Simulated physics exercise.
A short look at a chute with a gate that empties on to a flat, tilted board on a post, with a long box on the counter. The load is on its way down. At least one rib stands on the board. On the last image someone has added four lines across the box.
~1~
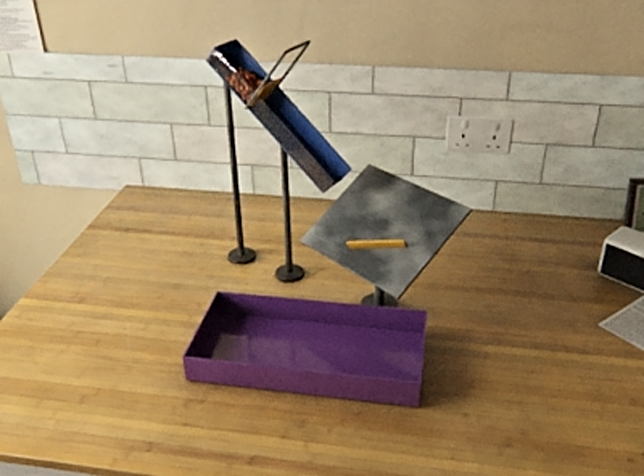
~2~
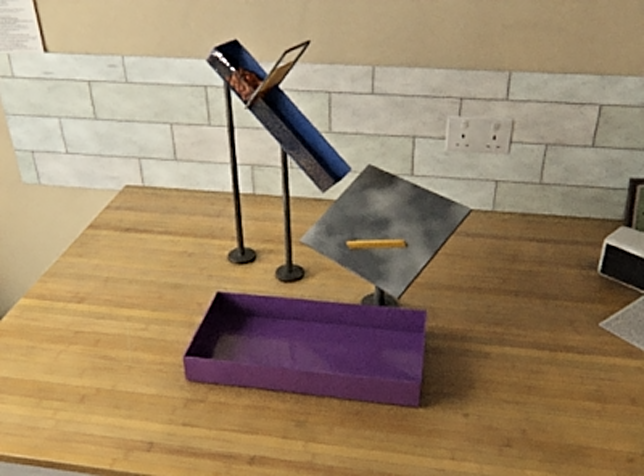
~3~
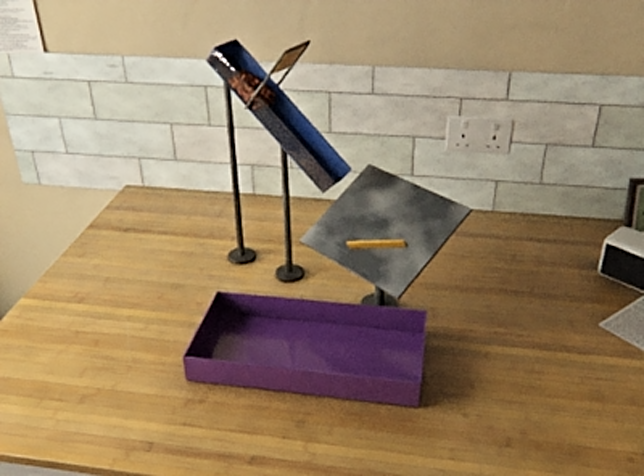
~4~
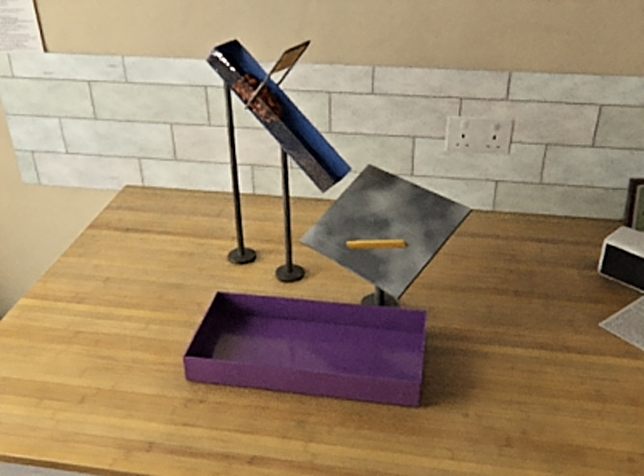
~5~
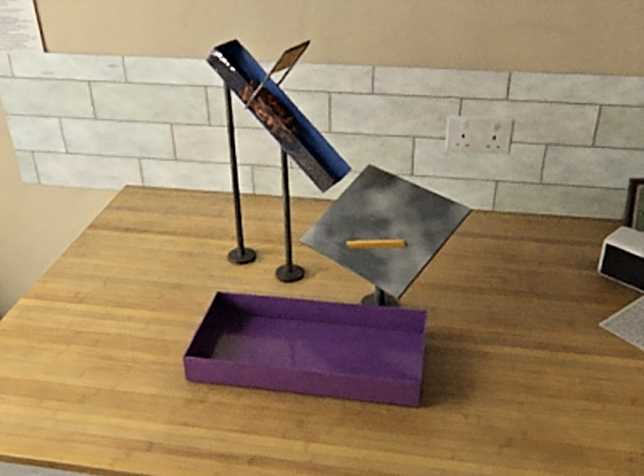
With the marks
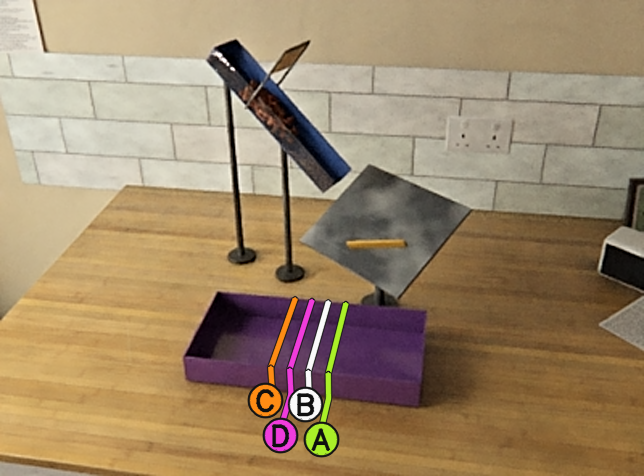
Reddish-brown clay pellets slide down a blue chute on two dark posts, slowly at first and then stretching out along it, after the small gate near its top swings up. Below and to the right, a tilted grey board with a short orange-yellow rib stands behind an empty purple box. The wooden counter, backed by pale brick-shaped tiles, is seen from slightly above by a still camera.
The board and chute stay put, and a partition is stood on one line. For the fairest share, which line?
D.
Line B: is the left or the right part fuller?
Left.
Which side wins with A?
The left side.
On the marked copy, line A crosses the front rim at (328, 373); line B crosses the front rim at (308, 370); line C crosses the front rim at (271, 366); line D crosses the front rim at (289, 368).
With A, of what is caught, nearly all on the left of the divider, a small part on the right.
With B, of what is caught, most on the left of the divider, a small part on the right.
With C, of what is caught, a small part on the left of the divider, most on the right.
With D, of what is caught, about half on the left of the divider, about half on the right.
